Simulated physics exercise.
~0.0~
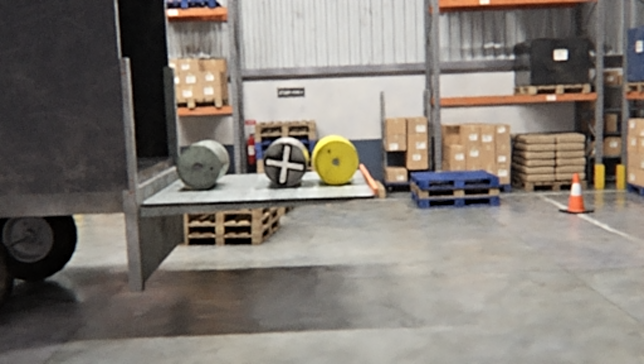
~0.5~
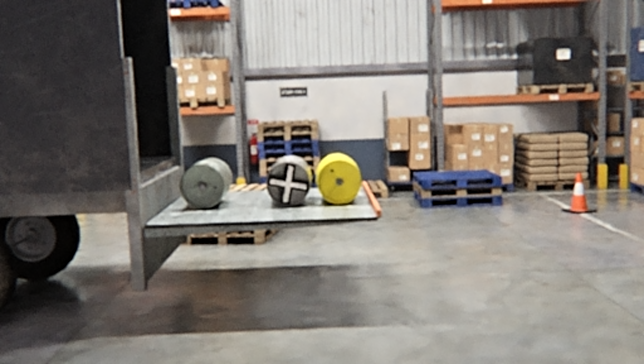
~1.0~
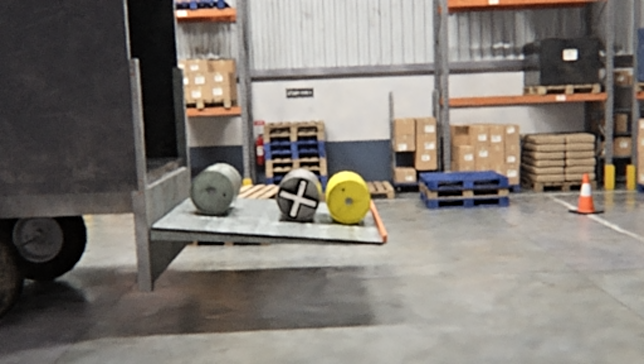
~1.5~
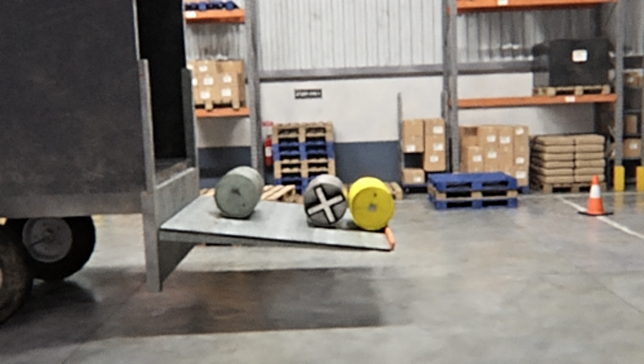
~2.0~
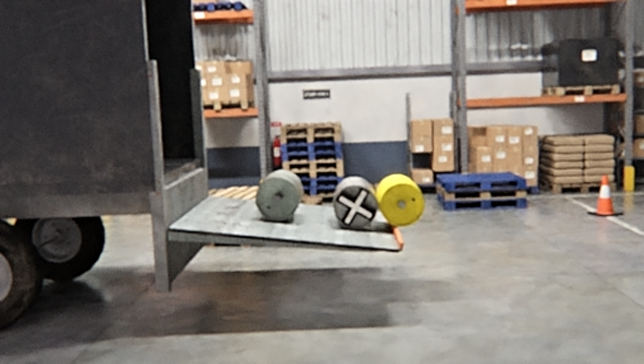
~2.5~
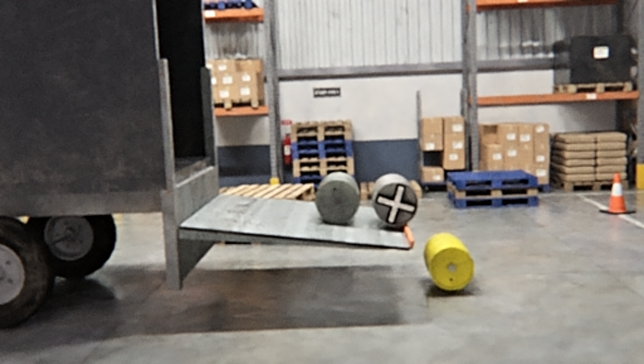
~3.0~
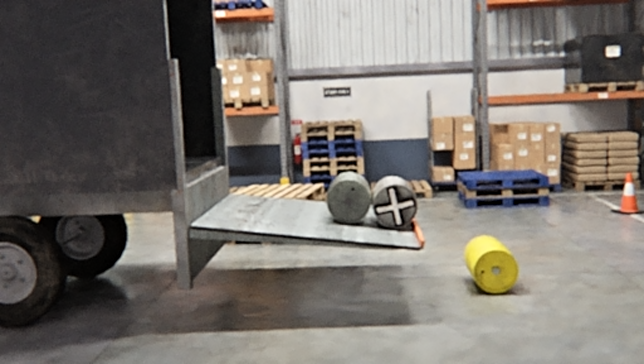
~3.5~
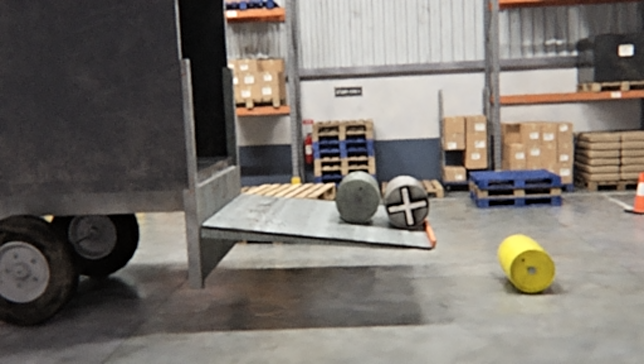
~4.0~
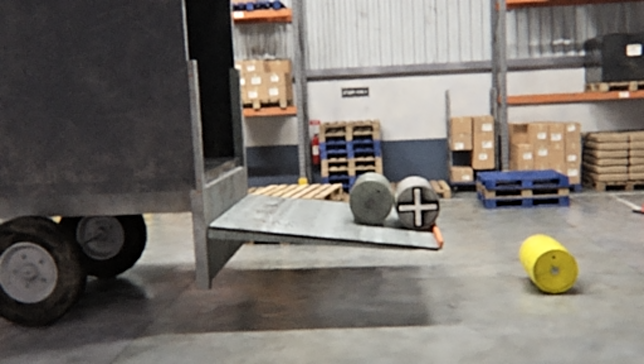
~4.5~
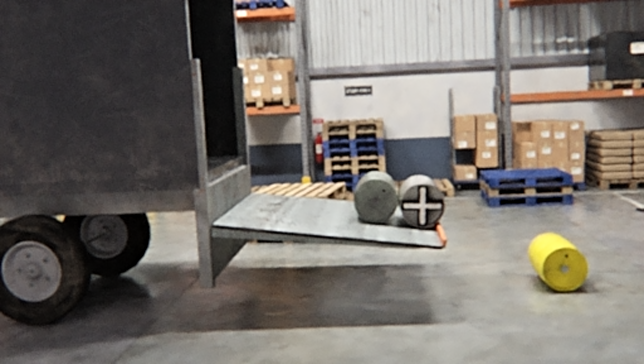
A yellow barrel rolls off a tilting tail-lift onto the floor while two others stay aboard.
